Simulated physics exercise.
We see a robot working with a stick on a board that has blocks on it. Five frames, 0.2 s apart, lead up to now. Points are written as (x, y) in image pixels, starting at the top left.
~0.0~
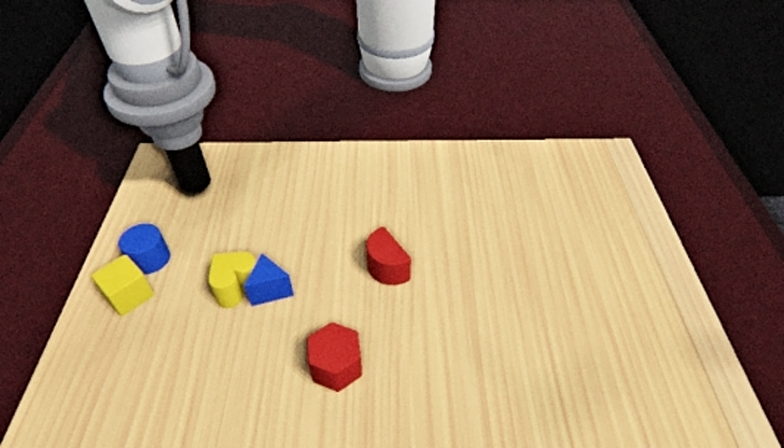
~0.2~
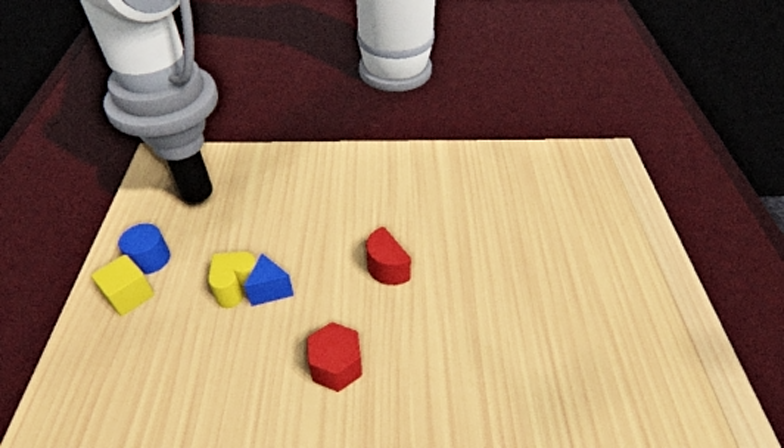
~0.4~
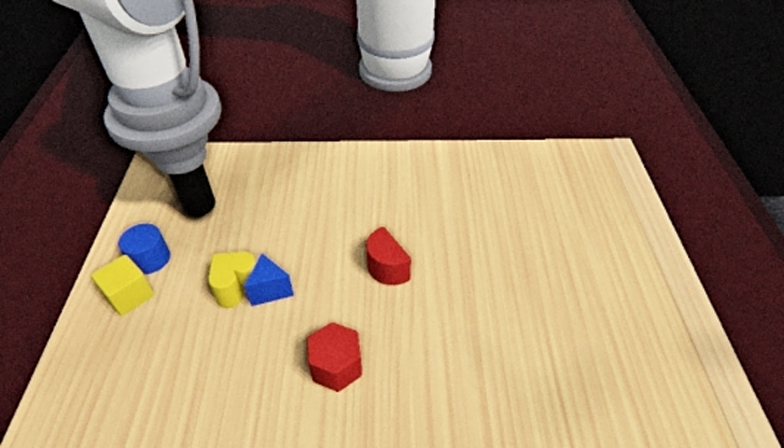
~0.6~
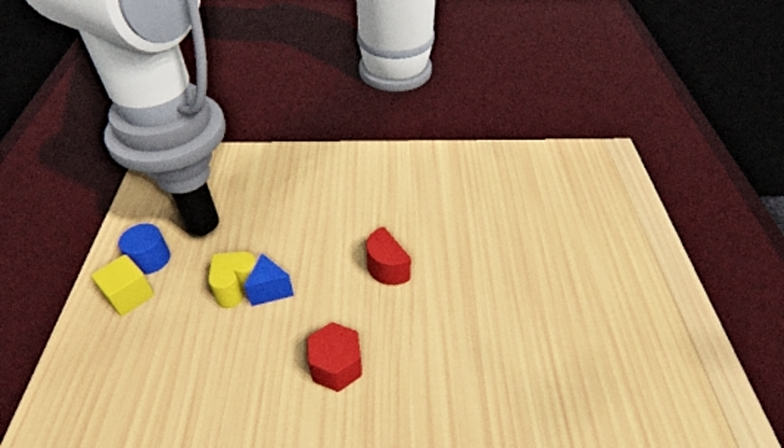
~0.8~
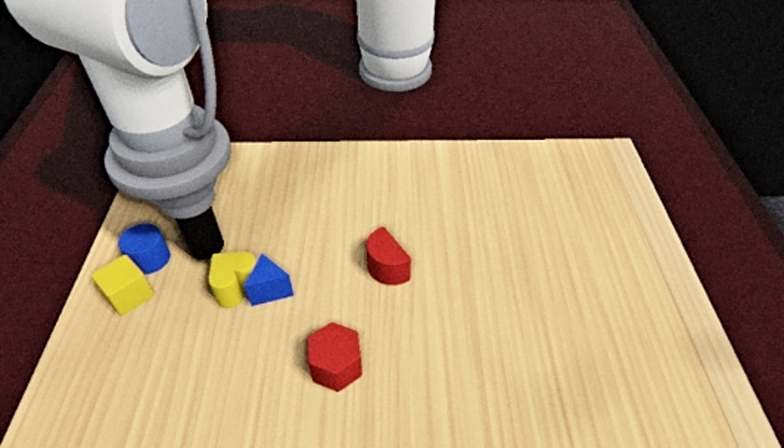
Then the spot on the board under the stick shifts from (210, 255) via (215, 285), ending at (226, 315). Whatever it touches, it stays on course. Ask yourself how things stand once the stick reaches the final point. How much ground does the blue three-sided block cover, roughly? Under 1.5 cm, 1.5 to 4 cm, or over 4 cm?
Shift: 1.5 to 4 cm.
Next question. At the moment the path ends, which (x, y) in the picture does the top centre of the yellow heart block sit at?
The spot you're after is about (257, 294) in the image.
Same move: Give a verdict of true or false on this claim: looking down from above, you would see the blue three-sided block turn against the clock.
Verdict: True.
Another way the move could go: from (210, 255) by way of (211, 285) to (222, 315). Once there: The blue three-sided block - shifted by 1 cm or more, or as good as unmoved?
The block in question is displaced by the end.
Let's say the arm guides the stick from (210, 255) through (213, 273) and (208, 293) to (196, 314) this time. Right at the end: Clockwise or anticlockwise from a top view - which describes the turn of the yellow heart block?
Twists anticlockwise.
On the path given first. Halfway along, stick (211, 277); yellow heart block (241, 278), turned 30° anticlockwise; blue three-sided block (276, 272).
At the end, stick (222, 306); blue cylinder still; yellow heart block (257, 294), turned 75° anticlockwise; blue three-sided block (284, 271), turned 35° anticlockwise.
